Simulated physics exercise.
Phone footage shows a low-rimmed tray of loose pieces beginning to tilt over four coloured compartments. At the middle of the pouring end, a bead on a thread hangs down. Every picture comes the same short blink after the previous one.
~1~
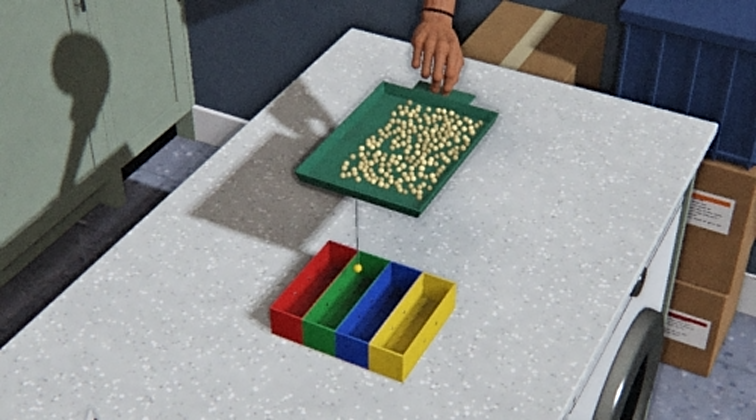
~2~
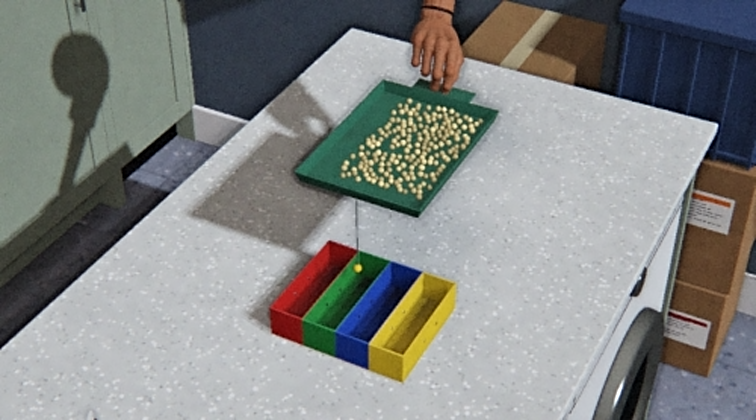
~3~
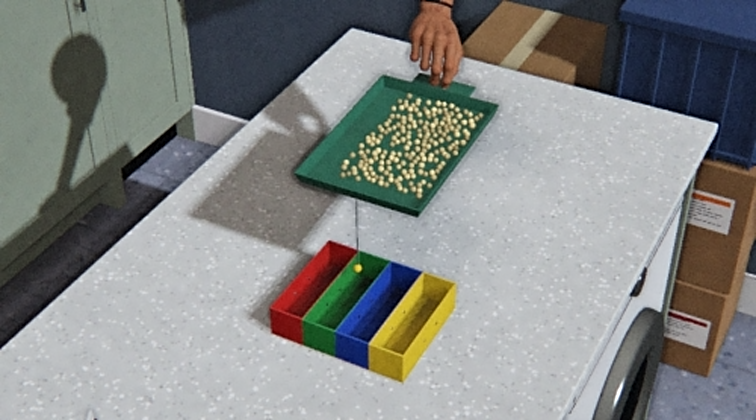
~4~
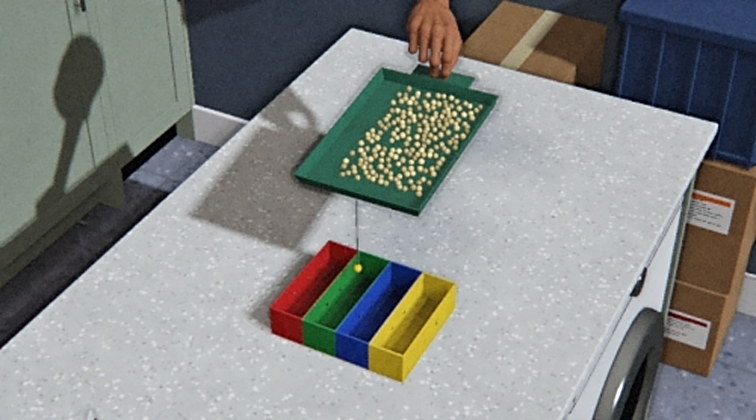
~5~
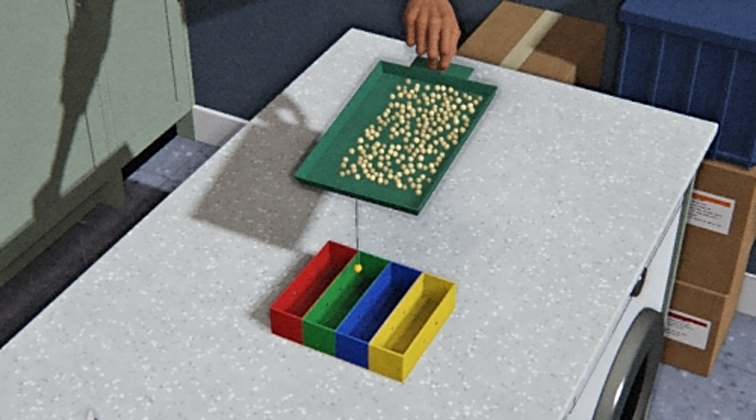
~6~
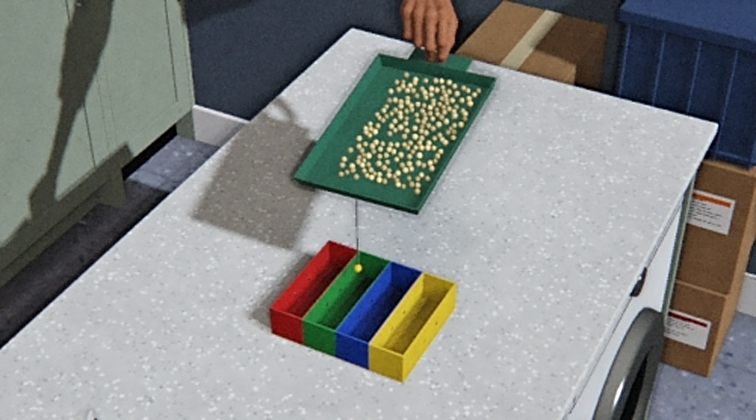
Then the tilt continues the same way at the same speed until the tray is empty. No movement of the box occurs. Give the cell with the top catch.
Top catch: The red cell.
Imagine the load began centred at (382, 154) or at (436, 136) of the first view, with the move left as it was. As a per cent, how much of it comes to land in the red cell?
About 40 %, then about 30 %.
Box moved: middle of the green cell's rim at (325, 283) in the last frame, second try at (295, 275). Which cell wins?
That red cell; green.
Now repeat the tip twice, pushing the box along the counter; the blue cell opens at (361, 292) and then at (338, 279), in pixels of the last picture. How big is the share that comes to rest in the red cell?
About 50 per cent first, then about 20 per cent.
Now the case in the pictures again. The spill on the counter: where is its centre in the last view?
It's centred at about (258, 303).
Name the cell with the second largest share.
Second: The cell in green.
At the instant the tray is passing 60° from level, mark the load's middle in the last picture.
Check around (336, 182) in the last picture.
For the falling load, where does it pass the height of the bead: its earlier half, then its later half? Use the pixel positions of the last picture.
The first part at (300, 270); the rest at (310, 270).
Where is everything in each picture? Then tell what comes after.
In the first picture, corners of the pouring end near (300, 170) and (418, 207), level; middle of the load near (417, 146), soya beans; bead on its thread near (357, 268); red cell near (287, 324); green cell near (319, 336); blue cell near (352, 348); yellow cell near (386, 361).
In the second picture, corners of the pouring end near (300, 171) and (418, 207), level; middle of the load near (417, 145).
In the third picture, corners of the pouring end near (300, 171) and (417, 207), tipped barely, lowest at the left corner; middle of the load near (417, 142).
In the fourth picture, corners of the pouring end near (299, 173) and (417, 206), tipped a little, lowest at the left corner; middle of the load near (417, 137).
In the fifth picture, corners of the pouring end near (299, 174) and (416, 206), tipped a little, lowest at the left corner; middle of the load near (416, 132).
In the sixth picture, corners of the pouring end near (299, 175) and (415, 206), tipped a little, lowest at the left corner; middle of the load near (415, 128); red cell near (287, 324); green cell near (319, 336); blue cell near (352, 348); yellow cell near (386, 361).
Shortly afterwards, tray tipped steeply; all but a few on the tray; only a few in the green cell; only a few in the red cell; a little falling or outside the box.
Next, tray tipped right over; a little on the tray; near a quarter in the red cell; a little in the green cell; only a few in the blue cell; near half falling or outside the box.
Some moments later, tray tipped past a quarter turn; near a third in the red cell; near a quarter in the green cell; only a few in the blue cell; near half falling or outside the box.
In the end, tray tipped past a quarter turn; near a third in the red cell; near a quarter in the green cell; only a few in the blue cell; none at all in the yellow cell; near half outside the box.
